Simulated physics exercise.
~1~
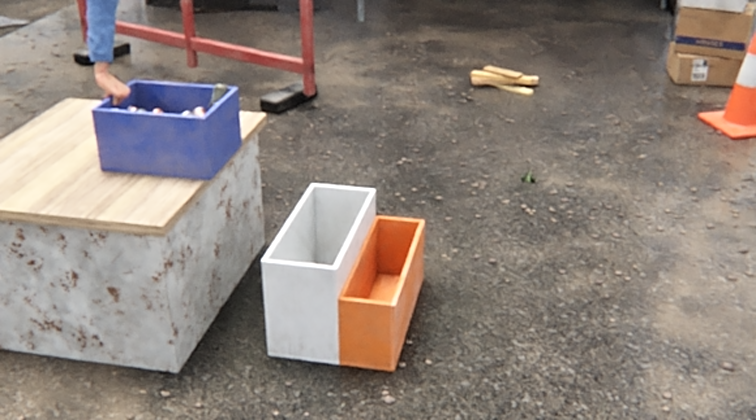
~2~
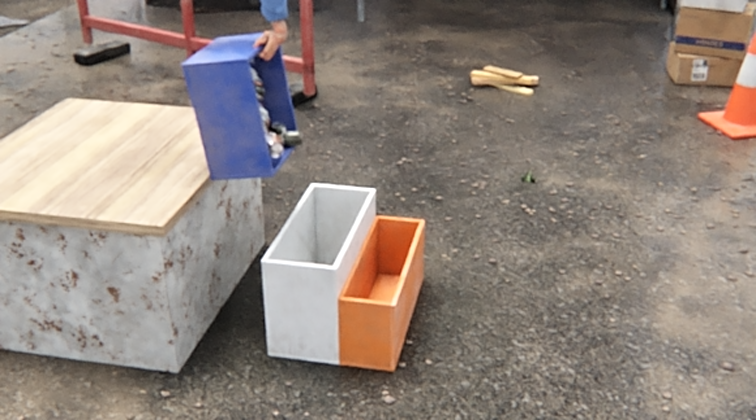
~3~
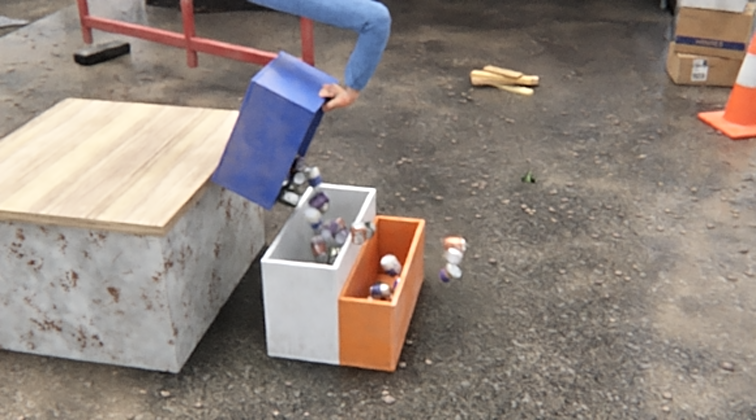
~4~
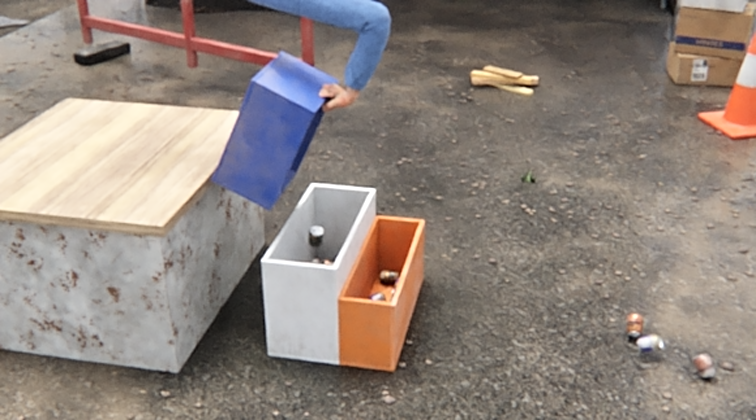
On a patch of wet, gritty pavement, a hand lifted a blue crate off a wooden-topped bench and tipped it over, spilling small cans into a white tote and an orange tub, while three ended up on the ground to the right.
